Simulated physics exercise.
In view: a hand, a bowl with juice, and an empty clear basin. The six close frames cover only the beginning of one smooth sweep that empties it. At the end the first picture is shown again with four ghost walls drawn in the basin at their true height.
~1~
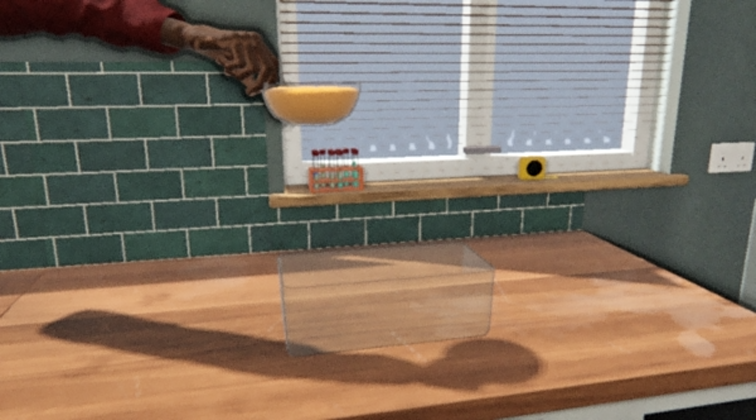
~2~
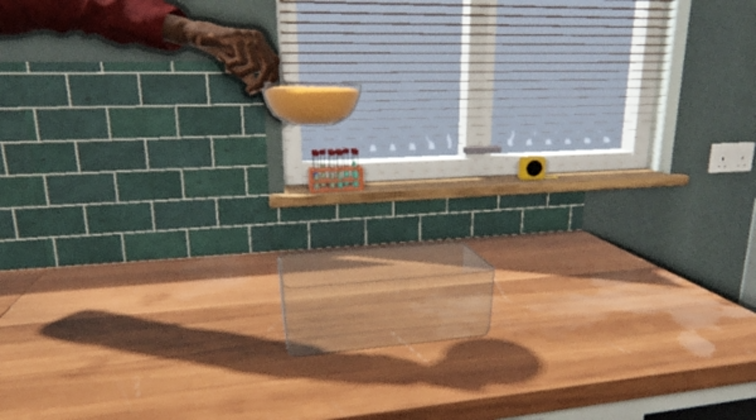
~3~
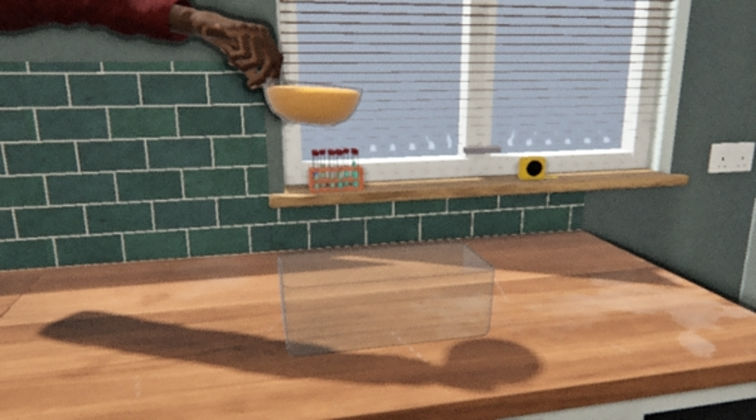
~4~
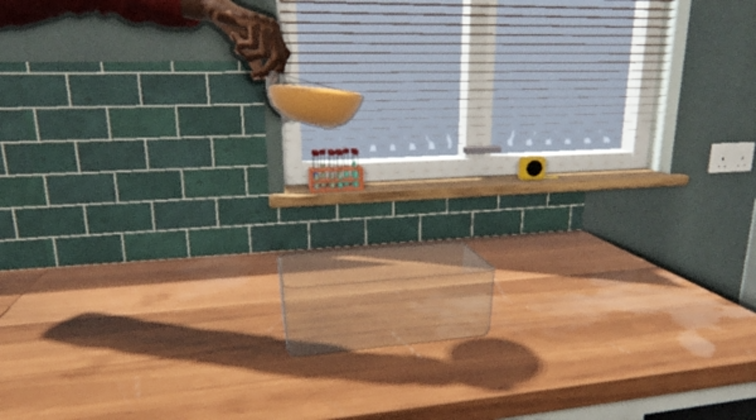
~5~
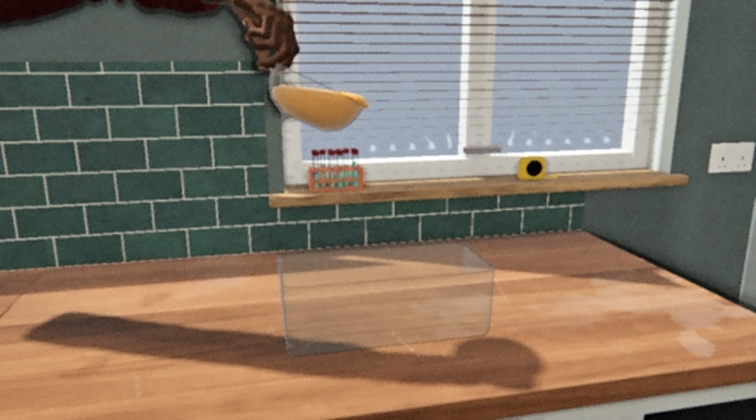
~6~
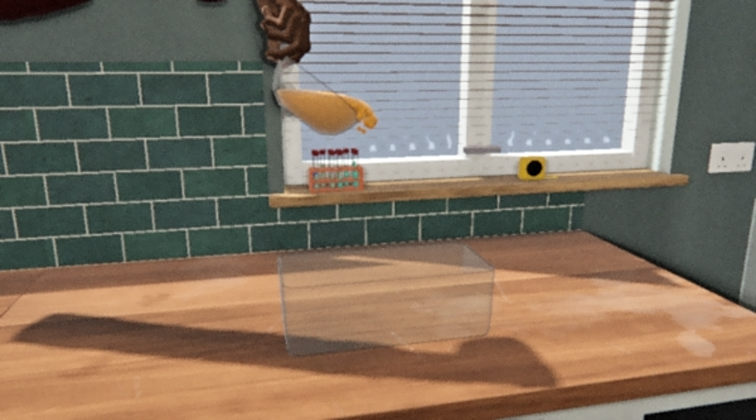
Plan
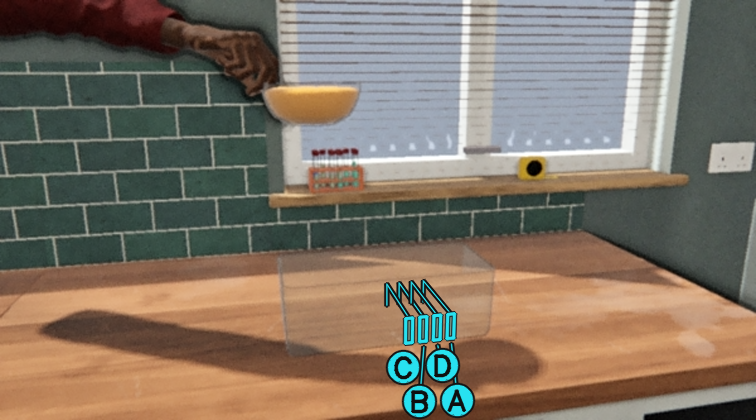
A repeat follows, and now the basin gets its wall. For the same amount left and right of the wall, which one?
Slot B.
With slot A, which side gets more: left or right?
The left side.
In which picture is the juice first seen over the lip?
In picture 5.
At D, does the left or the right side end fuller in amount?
The left one.
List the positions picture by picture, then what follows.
Upright, lip at (358, 82); basin from (287, 355) to (489, 333); nothing has left yet.
Upright, lip at (359, 84); nothing has left yet.
Tipped about 7°, lip at (360, 88); nothing has left yet.
Tipped about 15°, lip at (362, 95); nothing has left yet.
Tipped about 26°, lip at (362, 105); juice is over the lip, down to (362, 105).
Tipped about 38°, lip at (361, 116); juice is over the lip, down to (362, 131).
On the marked copy, A at (451, 343); B at (423, 346); C at (409, 348); D at (437, 345).
With A, about 88 % ends left of the wall and 6 % right of it; 6 % is lost outside.
With B, about 49 % ends left of the wall and 47 % right of it; 4 % is lost outside.
With C, about 30 % ends left of the wall and 66 % right of it; 4 % is lost outside.
With D, about 75 % ends left of the wall and 20 % right of it; 5 % is lost outside.
